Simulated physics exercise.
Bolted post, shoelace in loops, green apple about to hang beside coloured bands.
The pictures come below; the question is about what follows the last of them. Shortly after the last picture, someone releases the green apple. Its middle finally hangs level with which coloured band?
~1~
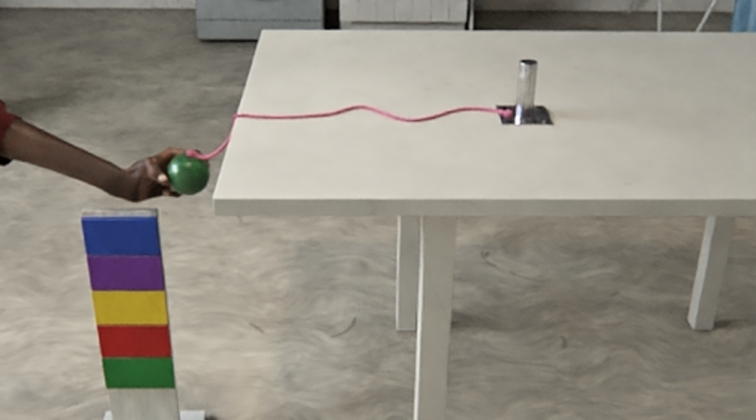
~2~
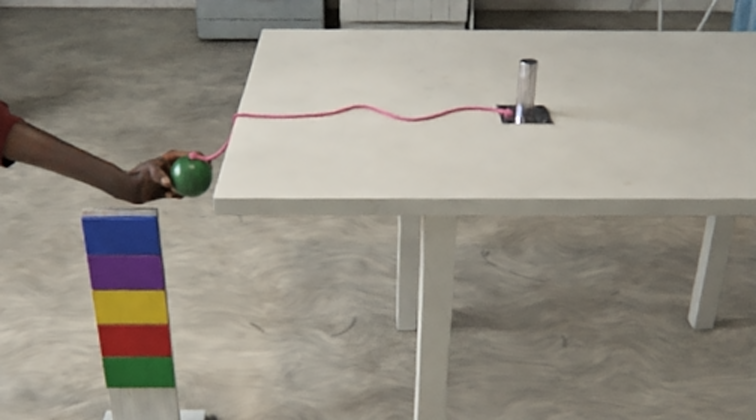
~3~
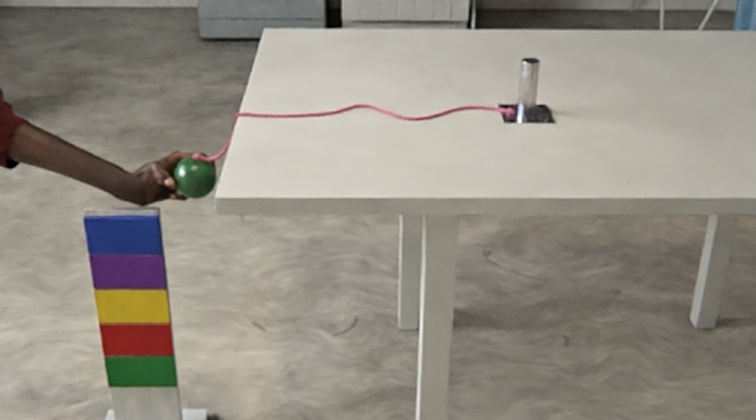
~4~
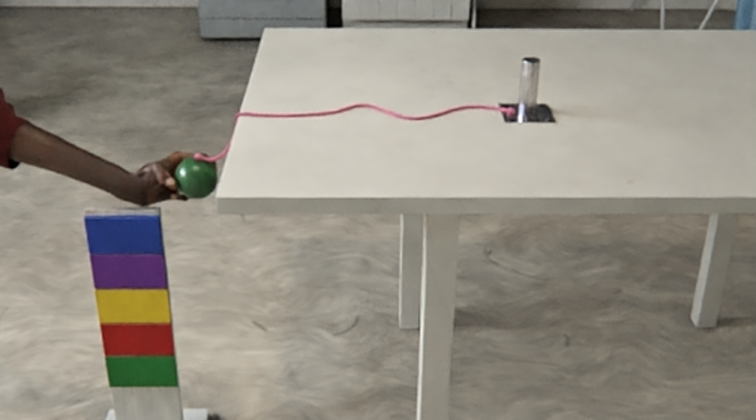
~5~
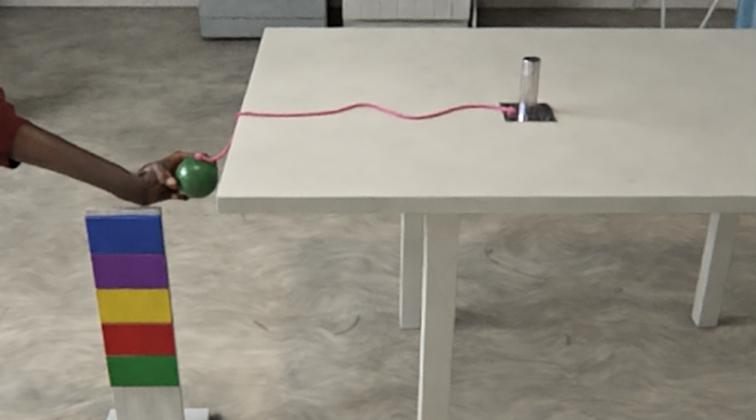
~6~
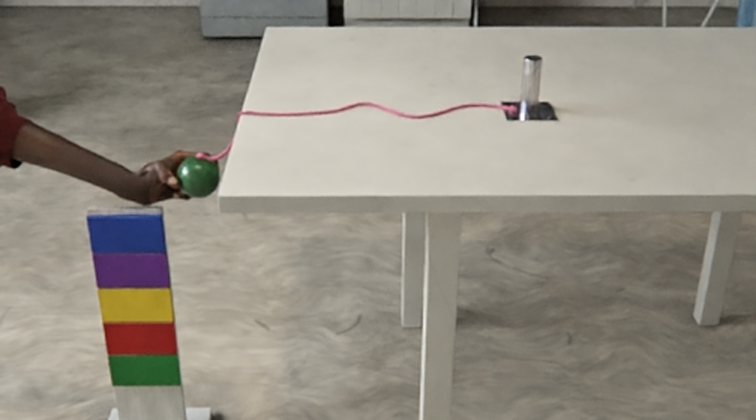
With the blue band.
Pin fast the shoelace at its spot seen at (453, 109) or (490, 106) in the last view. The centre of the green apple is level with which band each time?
Blue, then blue.
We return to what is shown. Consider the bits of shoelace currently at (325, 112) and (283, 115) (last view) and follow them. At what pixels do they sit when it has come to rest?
First: (294, 111). Second: (252, 111).
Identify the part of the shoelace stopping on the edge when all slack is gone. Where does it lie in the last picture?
You'll find it somewhere around (269, 114).
Early on, apple near (218, 223); level with blue.
Midway, apple near (269, 227); level with blue.
Near the end, apple near (251, 231); level with blue.
Finally, apple near (250, 231); level with blue. Its centre hangs level with the blue band.
